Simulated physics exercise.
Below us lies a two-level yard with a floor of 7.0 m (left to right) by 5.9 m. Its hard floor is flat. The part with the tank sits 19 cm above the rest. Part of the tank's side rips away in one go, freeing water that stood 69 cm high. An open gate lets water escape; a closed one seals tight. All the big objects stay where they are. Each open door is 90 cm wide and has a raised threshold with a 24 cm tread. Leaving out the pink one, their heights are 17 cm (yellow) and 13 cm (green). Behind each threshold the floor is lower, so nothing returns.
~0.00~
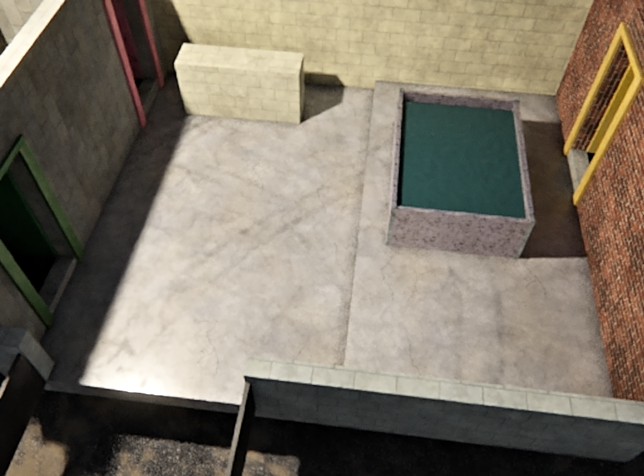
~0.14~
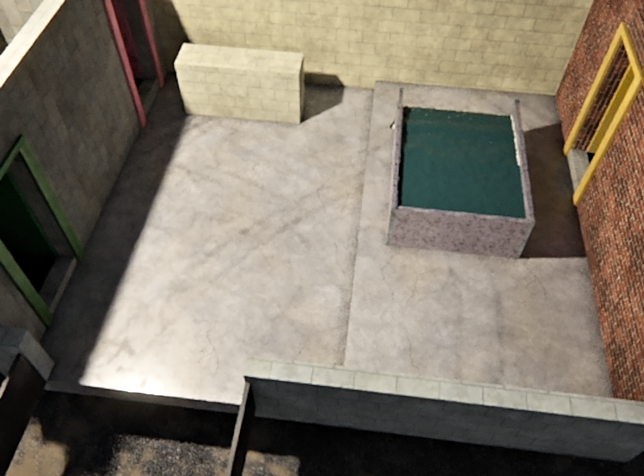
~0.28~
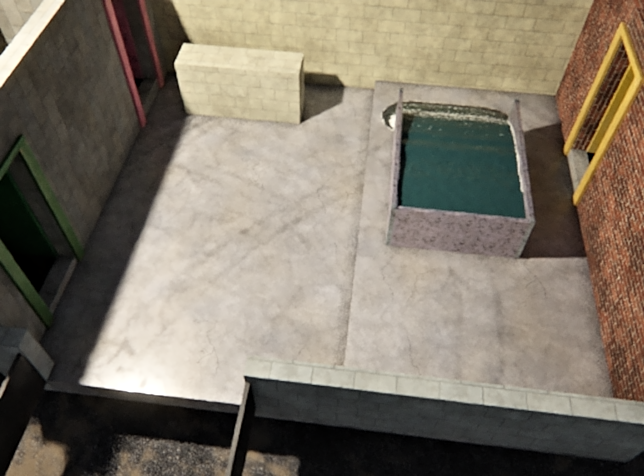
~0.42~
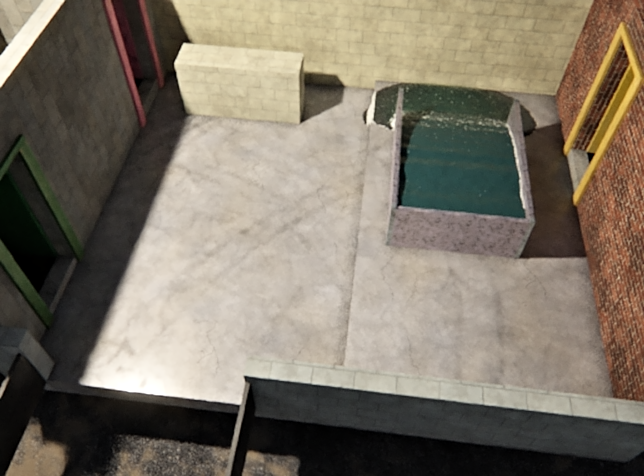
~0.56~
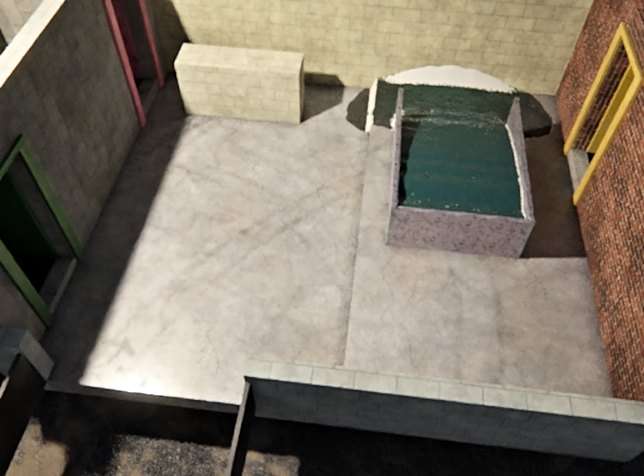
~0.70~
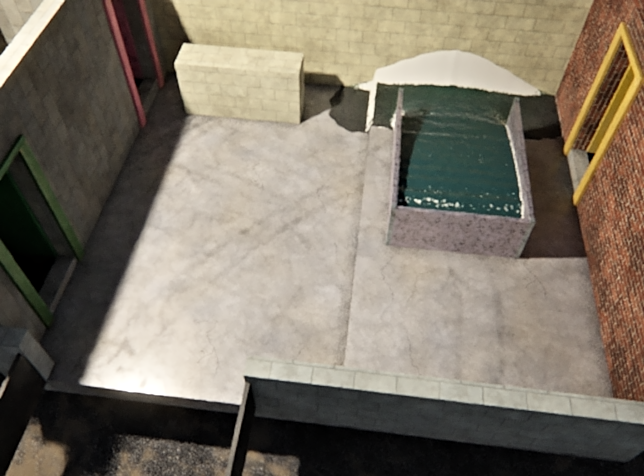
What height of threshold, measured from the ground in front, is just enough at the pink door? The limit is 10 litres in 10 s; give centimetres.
It would have to be roughly 22 cm high.
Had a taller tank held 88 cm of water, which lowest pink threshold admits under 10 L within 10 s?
Then roughly 29 cm.
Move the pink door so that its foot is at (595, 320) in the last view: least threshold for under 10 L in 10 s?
Roughly 7.0 cm.
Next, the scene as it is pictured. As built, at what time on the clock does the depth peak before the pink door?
At about 3.4 s.
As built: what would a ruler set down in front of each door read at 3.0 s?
Depths in cm: Pink 20, yellow 13, green 0.
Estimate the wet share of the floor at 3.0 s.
Near 45 per cent is wet.
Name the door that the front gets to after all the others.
Last comes the green one.
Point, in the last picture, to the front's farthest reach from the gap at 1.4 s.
At about (253, 83).
After 1.4 s water covers 10 % of the floor, deepest (55 cm) near (548, 99); it has not reached the pink door.
After 3.0 s water covers 45 % of the floor, deepest (46 cm) near (176, 76); 20 cm at the pink door, 1 litre in over its 22 cm threshold.
After 10.0 s water covers 95 % of the floor, deepest (11 cm) near (51, 321); 6 cm at the pink door, 10 litres in over its 22 cm threshold.
At the pink door as built, the water arrived by 2.3 s and peaked near 22 cm at 3.4 s.
With a threshold of 19 cm, 19 litres would have come in within the 10 s; with 25.5 cm, 4 litres. So under 10 litres takes about 22 cm.
